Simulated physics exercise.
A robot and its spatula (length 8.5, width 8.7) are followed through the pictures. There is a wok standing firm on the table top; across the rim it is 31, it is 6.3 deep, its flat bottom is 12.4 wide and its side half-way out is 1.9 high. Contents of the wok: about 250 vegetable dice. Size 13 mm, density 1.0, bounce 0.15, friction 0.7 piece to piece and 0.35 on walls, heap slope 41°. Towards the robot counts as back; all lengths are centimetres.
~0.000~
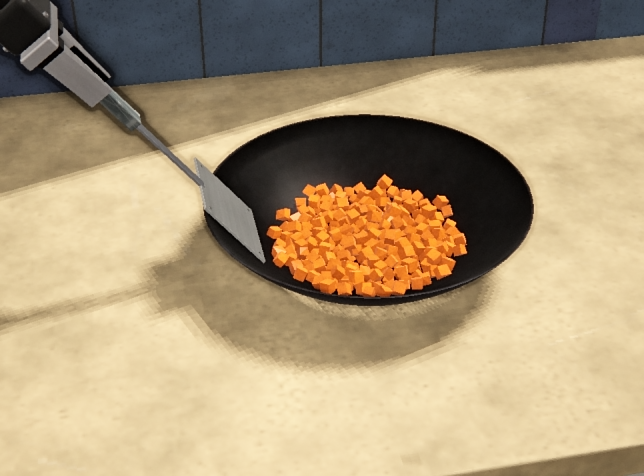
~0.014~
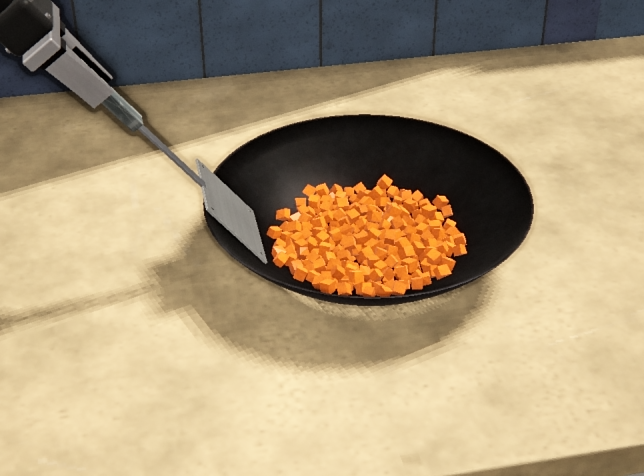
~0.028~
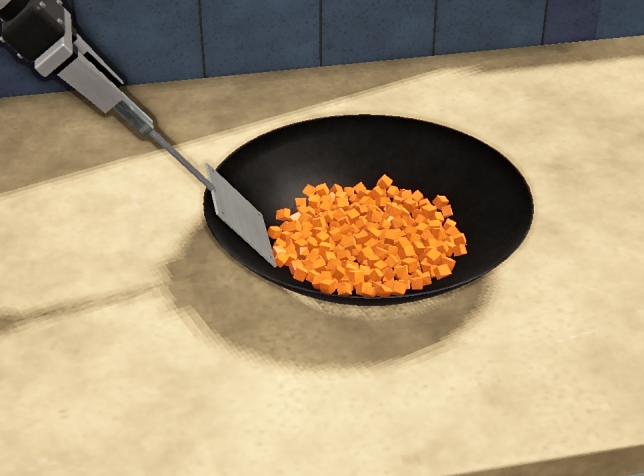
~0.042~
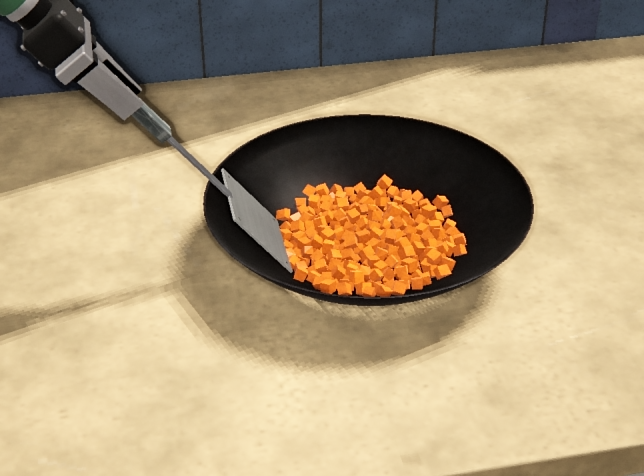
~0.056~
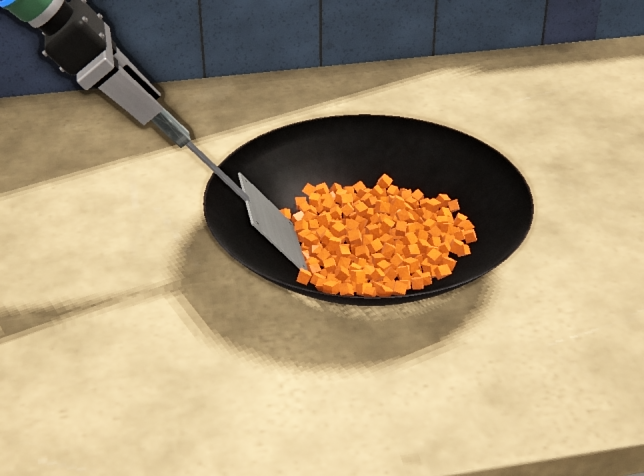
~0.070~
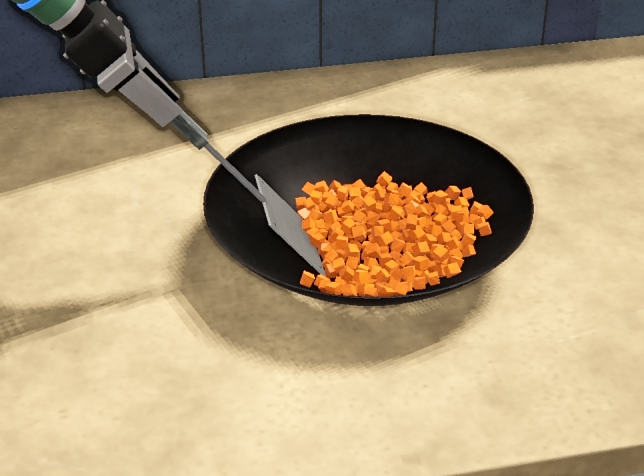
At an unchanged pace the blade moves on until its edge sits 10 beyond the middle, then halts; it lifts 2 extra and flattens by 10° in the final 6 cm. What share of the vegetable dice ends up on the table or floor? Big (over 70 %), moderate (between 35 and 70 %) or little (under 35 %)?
The share is moderate.
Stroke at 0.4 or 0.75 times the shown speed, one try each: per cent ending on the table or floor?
Near 25 and near 35 percent respectively.
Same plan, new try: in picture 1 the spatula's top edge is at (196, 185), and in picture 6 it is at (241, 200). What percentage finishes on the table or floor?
Around 30 per cent finishes there.
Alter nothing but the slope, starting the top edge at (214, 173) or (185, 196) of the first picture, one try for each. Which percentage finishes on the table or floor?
Some 45 per cent, then some 45 per cent.
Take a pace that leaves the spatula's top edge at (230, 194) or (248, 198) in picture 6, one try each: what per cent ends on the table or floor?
Respectively, some 25 and 40 per cent.
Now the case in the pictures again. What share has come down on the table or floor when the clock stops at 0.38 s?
Roughly 25 percent.
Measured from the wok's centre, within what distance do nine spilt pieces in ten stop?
It comes out at close to 35 centimetres.
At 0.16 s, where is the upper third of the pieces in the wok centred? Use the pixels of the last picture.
I'd put it somewhere near (486, 197).
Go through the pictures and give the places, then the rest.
Spatula top edge at (200, 182), sloping 53°; upper third of the load around (371, 236), from x 275 to 460, top at y 185; 250 in the wok, in the first picture.
Spatula top edge at (201, 183), sloping 53°; upper third of the load around (371, 236), from x 275 to 460, top at y 185, in the second picture.
Spatula top edge at (211, 187), sloping 53°; upper third of the load around (371, 236), from x 275 to 460, top at y 185, in the third picture.
Spatula top edge at (228, 193), sloping 53°; upper third of the load around (367, 236), from x 285 to 460, top at y 185, in the fourth picture.
Spatula top edge at (245, 197), sloping 53°; upper third of the load around (377, 228), from x 285 to 470, top at y 180, in the fifth picture.
Spatula top edge at (263, 199), sloping 53°; upper third of the load around (398, 223), from x 285 to 485, top at y 180; 250 in the wok, in the sixth picture.
By 0.11 s, sloping 53°, highest piece 8 above the table; 250 in the wok.
By 0.16 s, sloping 51°, highest piece 10 above the table; 242 in the wok, 8 on the blade or in flight.
By 0.38 s, sloping 43°, highest piece 10 above the table; 145 in the wok, 61 on the table or floor, 44 on the blade or in flight.
By 1.43 s, sloping 43°, highest piece 7 above the table; 145 in the wok, 105 on the table or floor.
Final count, 145 in the wok, 105 on the table or floor. That is 42 % on the table or floor.
